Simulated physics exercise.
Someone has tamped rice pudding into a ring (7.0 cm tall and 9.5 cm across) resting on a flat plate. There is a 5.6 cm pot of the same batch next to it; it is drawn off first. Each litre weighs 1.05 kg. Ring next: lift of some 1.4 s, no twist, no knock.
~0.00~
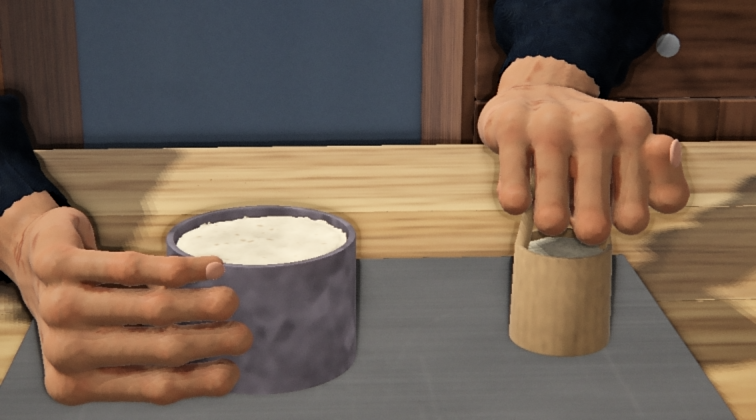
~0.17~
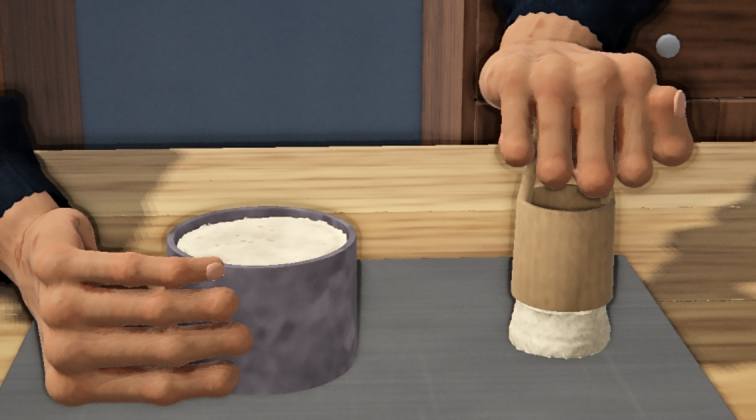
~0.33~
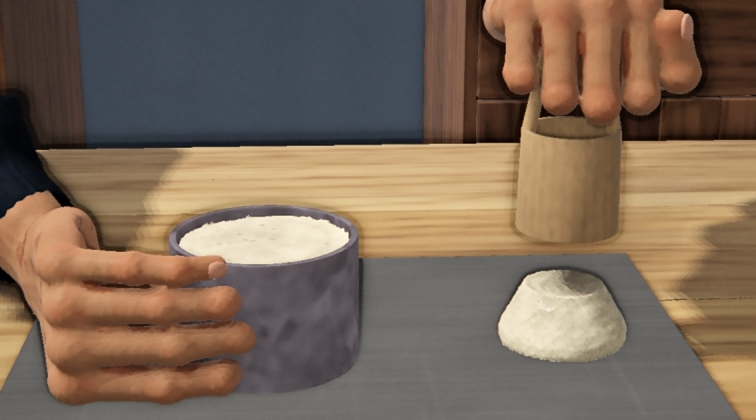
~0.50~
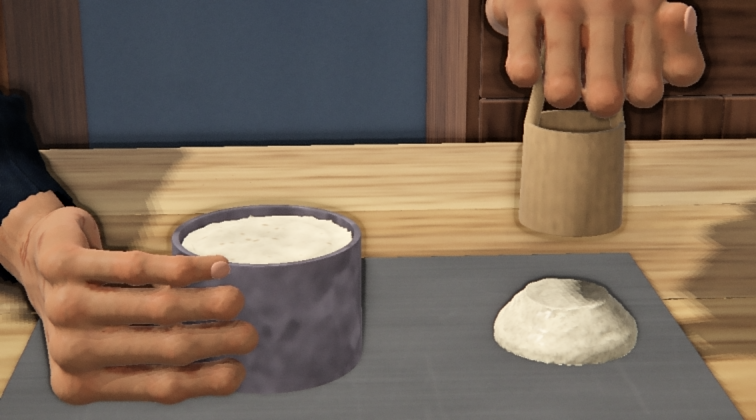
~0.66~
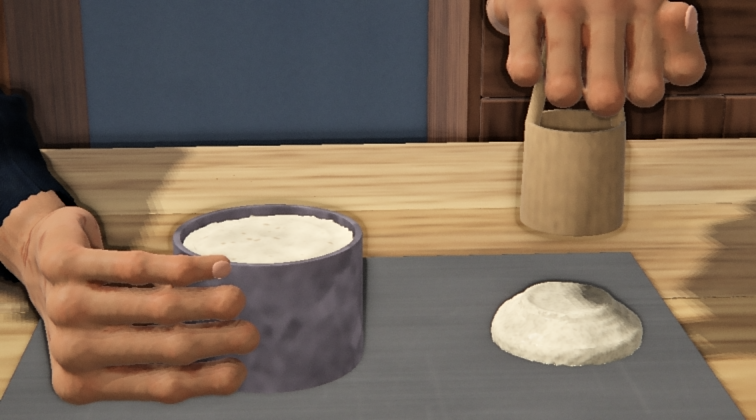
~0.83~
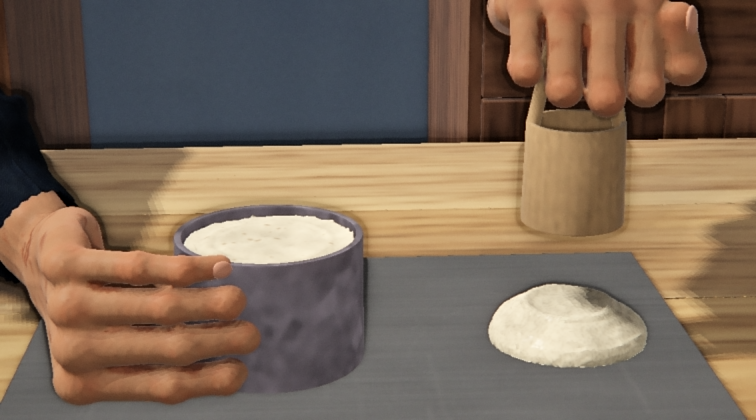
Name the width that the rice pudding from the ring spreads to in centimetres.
Close to 19.1 centimetres.
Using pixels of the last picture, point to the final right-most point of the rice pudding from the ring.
About pixel (442, 361).
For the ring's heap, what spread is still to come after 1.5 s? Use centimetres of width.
Roughly 4.5 cm.
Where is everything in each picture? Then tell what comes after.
Middle of the pot's mouth at (563, 248), still down; middle of the ring's top at (262, 239), not yet moved, in the first frame.
Middle of the pot's mouth at (566, 202), raised 2.7 cm; middle of the ring's top at (262, 240), not yet moved, in the second frame.
Middle of the pot's mouth at (571, 133), raised 6.7 cm; the pot's heap 3.5 cm high and 7.5 cm wide, top at (564, 288); middle of the ring's top at (264, 238), not yet moved, in the third frame.
Middle of the pot's mouth at (574, 126), raised 7.0 cm; the pot's heap 2.8 cm high and 8.4 cm wide, top at (566, 298); middle of the ring's top at (267, 238), not yet moved, in the fourth frame.
Middle of the pot's mouth at (575, 126), raised 7.0 cm; the pot's heap 2.5 cm high and 8.9 cm wide, top at (567, 302); middle of the ring's top at (268, 238), not yet moved, in the fifth frame.
Middle of the pot's mouth at (576, 126), raised 7.0 cm; the pot's heap 2.3 cm high and 9.3 cm wide, top at (568, 305); middle of the ring's top at (269, 238), not yet moved, in the sixth frame.
After 1.2 s, the ring is up 1.8 cm; the rice pudding has come down 0.4 cm to 6.6 cm and is 11 cm wide.
After 1.5 s, the ring is up 4.1 cm; the rice pudding has come down 2.5 cm to 4.5 cm and is 15 cm wide.
After 1.9 s, the ring is up 7.3 cm; the rice pudding has come down 3.9 cm to 3.1 cm and is 17 cm wide.
After 2.3 s, the ring is clear; the rice pudding has come down 4.1 cm to 2.9 cm and is 18 cm wide.
After 4.3 s, at rest, the ring is clear; the rice pudding has come down 4.3 cm to 2.7 cm and is 19 cm wide.
